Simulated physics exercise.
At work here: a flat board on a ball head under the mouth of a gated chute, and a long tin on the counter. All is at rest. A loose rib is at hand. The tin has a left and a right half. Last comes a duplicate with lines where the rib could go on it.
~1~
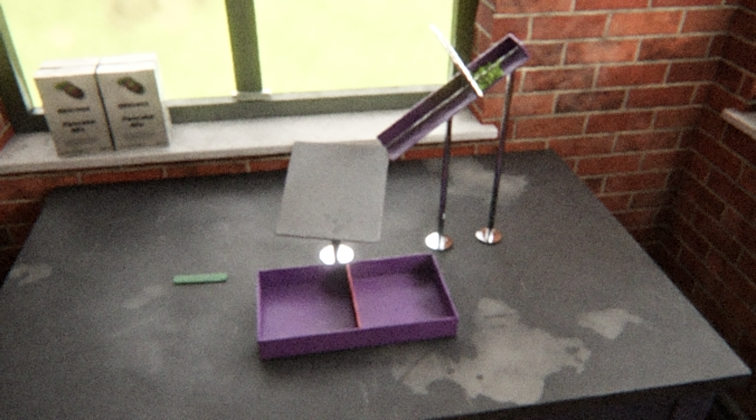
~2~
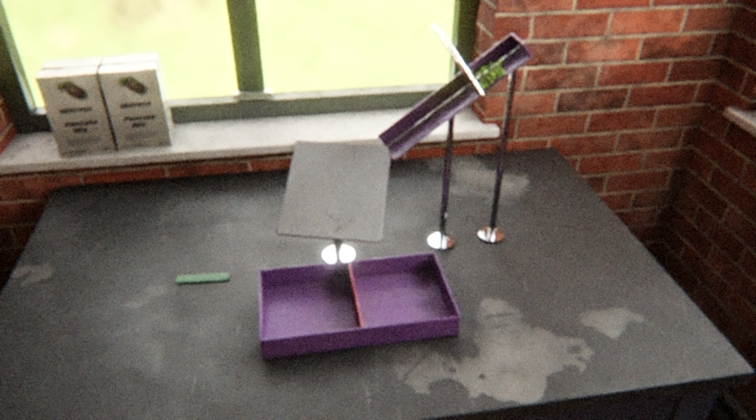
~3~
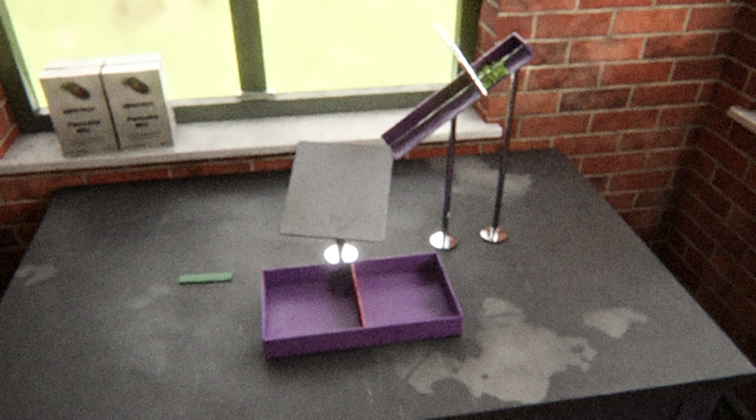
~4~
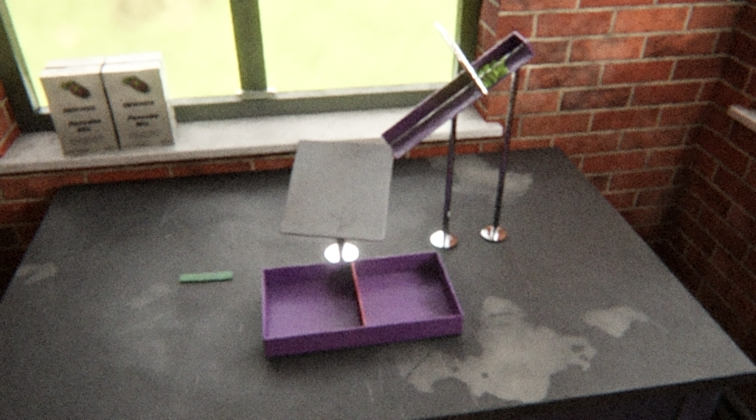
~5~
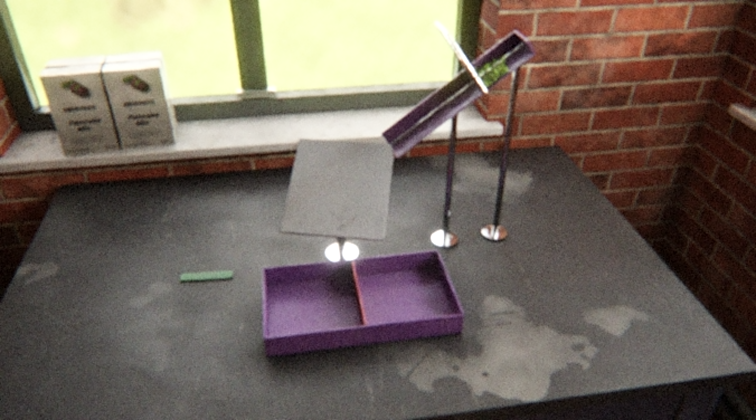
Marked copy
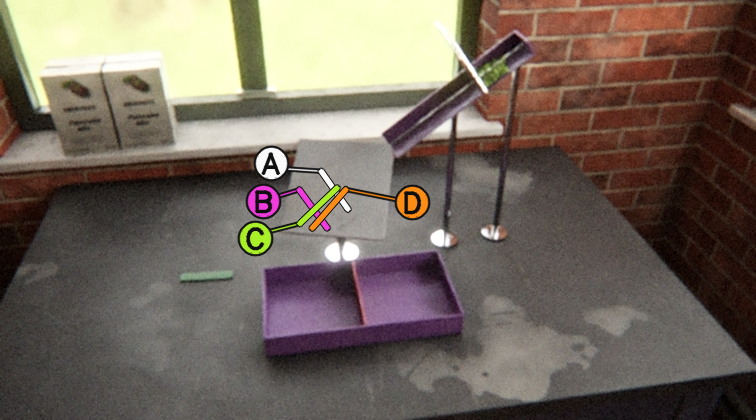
A purple open tin, split by a reddish middle wall, sits on a worn dark counter in a brick-walled corner by a bright window, seen from above and in front. Behind it a grey board tilts on a stand, a raised purple chute holds green peas behind a pale gate at right, a green strip lies left, and two boxes stand on the sill. Nothing moves except the camera, which shifts very slightly.
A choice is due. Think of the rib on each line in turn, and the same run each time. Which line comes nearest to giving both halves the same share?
The answer is line A.
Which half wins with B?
Left.
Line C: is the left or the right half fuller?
More lands on the left.
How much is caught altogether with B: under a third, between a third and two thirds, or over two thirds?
It is over two thirds.
On the marked copy, line A from (321, 171) to (348, 209); line B from (299, 189) to (327, 227); line C from (337, 187) to (299, 223); line D from (345, 189) to (312, 228).
With A, of what is caught, about a third in the left half, about two thirds in the right.
With B, of what is caught, nearly all in the left half, a small part in the right.
With C, of what is caught, all in the left half, none in the right.
With D, of what is caught, all in the left half, none in the right.
